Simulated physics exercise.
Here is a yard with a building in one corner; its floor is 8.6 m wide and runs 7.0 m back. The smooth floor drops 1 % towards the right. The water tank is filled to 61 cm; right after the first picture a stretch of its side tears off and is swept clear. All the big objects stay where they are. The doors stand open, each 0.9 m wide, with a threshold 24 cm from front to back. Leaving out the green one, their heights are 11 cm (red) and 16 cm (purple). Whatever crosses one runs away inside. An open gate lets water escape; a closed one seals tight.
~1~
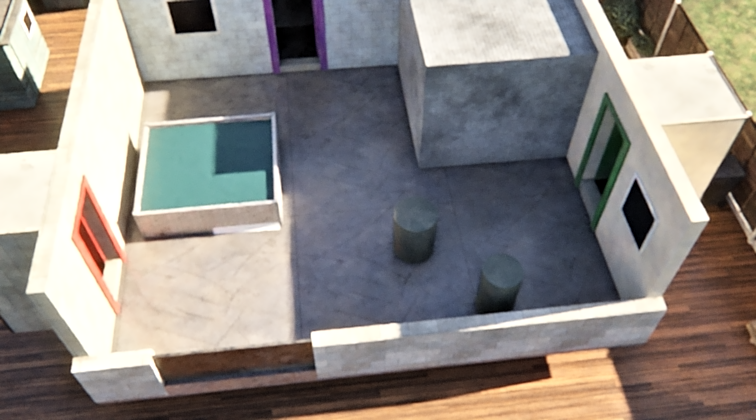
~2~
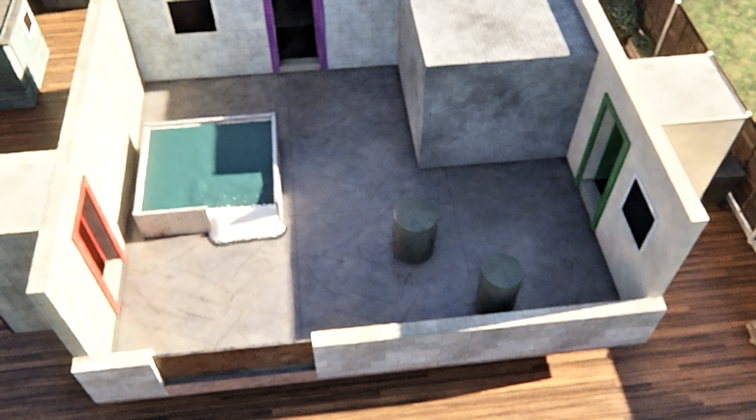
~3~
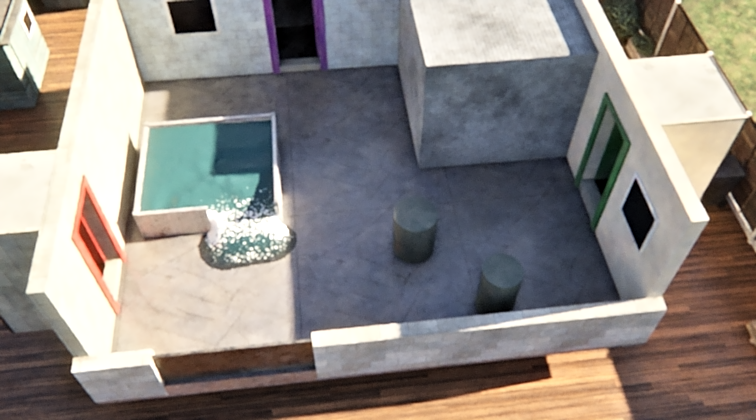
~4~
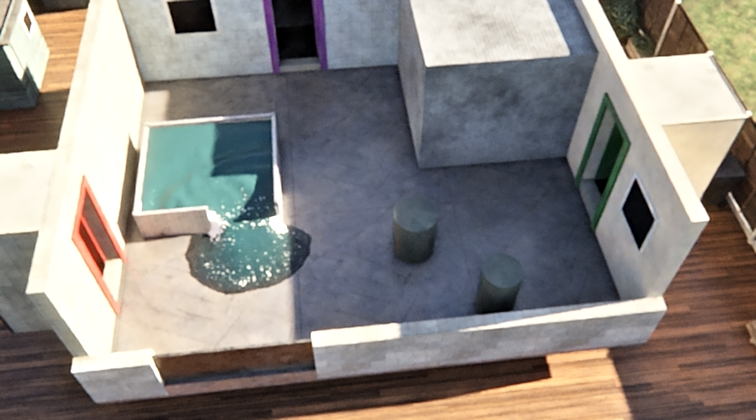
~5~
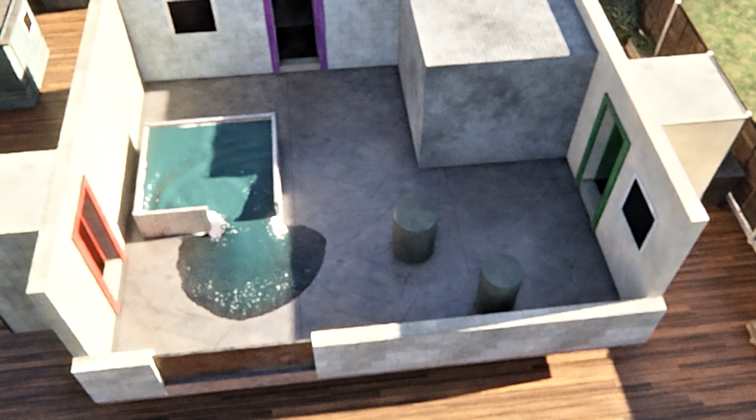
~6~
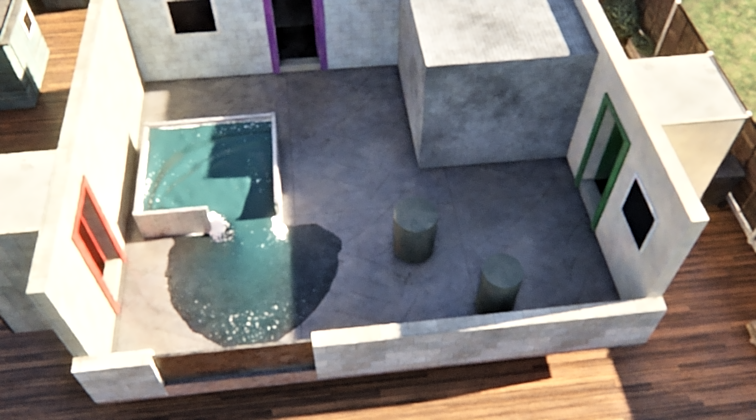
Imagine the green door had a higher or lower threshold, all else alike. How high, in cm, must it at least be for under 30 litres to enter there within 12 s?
At least 11 cm or so.
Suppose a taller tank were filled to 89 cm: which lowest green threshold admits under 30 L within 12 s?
Some 17 cm.
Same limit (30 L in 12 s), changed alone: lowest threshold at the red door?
Roughly 5.5 cm at red.
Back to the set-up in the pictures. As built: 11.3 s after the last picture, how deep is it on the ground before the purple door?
Some 1.5 cm.
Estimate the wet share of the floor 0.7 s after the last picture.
Some 20 per cent of it.
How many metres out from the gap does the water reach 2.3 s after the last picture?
About 6.8 m.
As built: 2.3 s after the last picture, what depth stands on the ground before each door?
Depths in cm: Red 8, green 0, purple 0.
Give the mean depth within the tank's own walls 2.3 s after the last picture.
Some 31 cm.
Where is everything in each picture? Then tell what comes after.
The first picture shows still water, 61 cm deep, in the water tank at (209, 164); the green door at (598, 172) is dry.
In the second picture, water pours out at (245, 219) and has run 0.3 m, to (215, 242); about 11 cm deep outside, 61 cm at the back.
In the third picture, the front is at (225, 266), 0.8 m from the gap at (245, 220); 1.1 m2 of floor is wet, 61 cm left at the back.
In the fourth picture, water pours out at (245, 221) and has run 1.3 m, to (224, 289); about 8 cm deep outside, 61 cm at the back.
In the fifth picture, the gap is at (245, 221), the front 1.9 m out at (235, 316); the back of the water tank holds 61 cm.
In the sixth picture, the gap is at (245, 220), the front 2.5 m out at a hidden place; the back of the water tank holds 59 cm; the green door at (598, 172), 6.4 m from the gap, is still 5.1 m from the nearest water.
Then, 0.7 s after the last picture water covers 20 % of the floor, deepest (36 cm) near (265, 235); it has not reached the green door.
Then, 2.3 s after the last picture water covers 35 % of the floor, deepest (32 cm) near (120, 376); it has not reached the green door.
Then, 11.3 s after the last picture water covers 90 % of the floor, deepest (16 cm) near (623, 325); 14 cm at the green door, 0 litres in over its 27 cm threshold.
At the green door as built, the water peaked near 16 cm, 6.7 s after the last picture.
With a threshold of 9.5 cm, 54 litres would have come in within the 12 s; with 12.5 cm, 13 litres. So under 30 litres takes about 11 cm.
